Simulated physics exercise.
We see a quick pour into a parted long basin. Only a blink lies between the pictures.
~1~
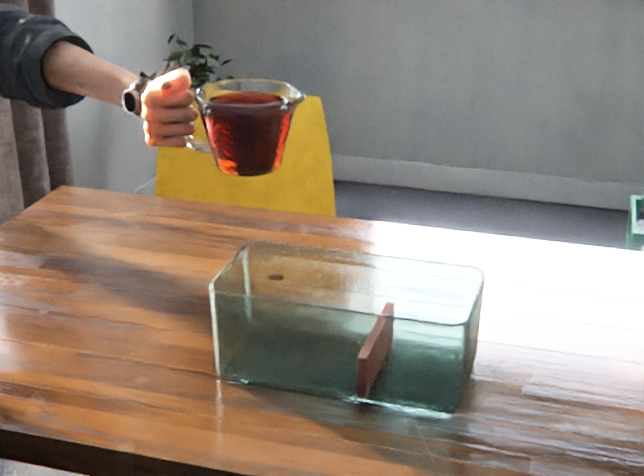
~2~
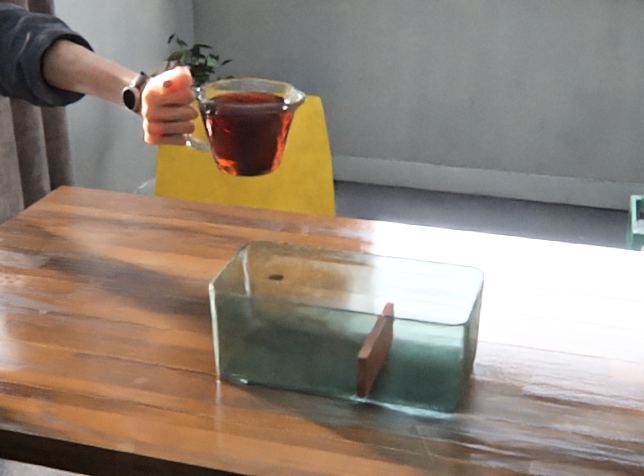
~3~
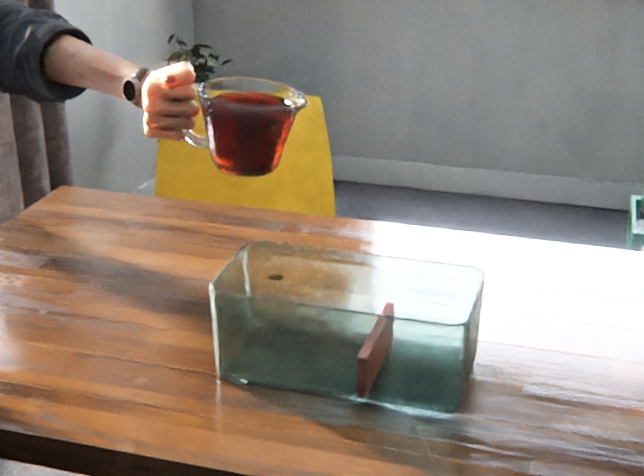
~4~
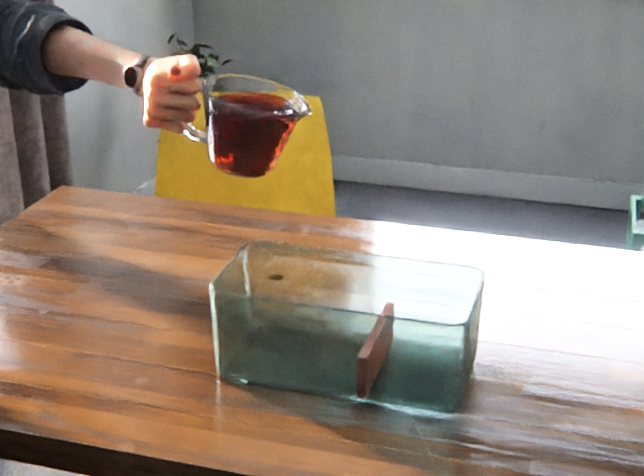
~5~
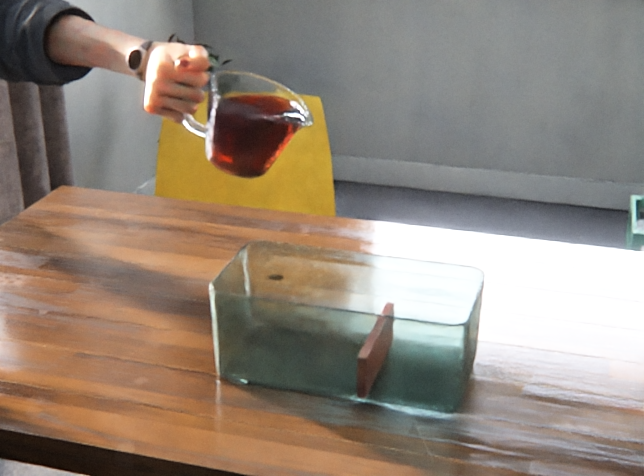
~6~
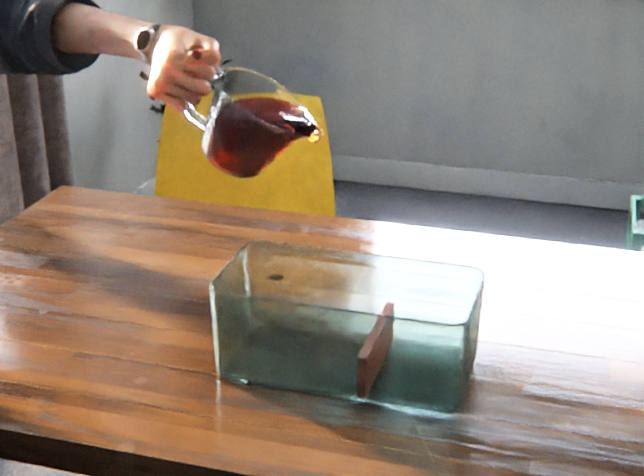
The clip opens with a hand holding a glass jug of dark red tea upright above a long glass basin with a brown divider, on a wooden table. The hand edges right and tilts the jug rightward, gently and then more steeply, until the tea reaches the spout's lip.
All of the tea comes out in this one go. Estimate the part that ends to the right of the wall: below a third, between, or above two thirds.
The share right of the wall is less than a third.
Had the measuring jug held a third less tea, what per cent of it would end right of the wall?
Roughly 5 in a hundred.
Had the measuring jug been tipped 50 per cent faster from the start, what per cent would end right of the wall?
Roughly 5 in a hundred.
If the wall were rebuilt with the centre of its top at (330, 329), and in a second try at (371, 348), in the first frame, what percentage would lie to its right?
About 85 and 30 per cent.
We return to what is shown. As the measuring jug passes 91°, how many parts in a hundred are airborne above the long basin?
Roughly 40 in a hundred.
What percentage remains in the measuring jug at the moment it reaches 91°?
Some 35 per cent.
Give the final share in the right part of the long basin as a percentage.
It comes to 10 per cent or so.
A moment on, the measuring jug is tipped on its side and 34 per cent is still to pour, 23 is left of the wall and 5 right of it.
Next, the measuring jug is tipped right over and 1 per cent is still to pour, 83 is left of the wall and 7 right of it.
Then the measuring jug is tipped right over and 0 per cent is still to pour, 86 is left of the wall and 10 right of it.
Later the measuring jug is tipped right over and 0 per cent is still to pour, 86 is left of the wall and 10 right of it.
Finally, 86 per cent lies left of the wall, 10 right of it and 4 outside.
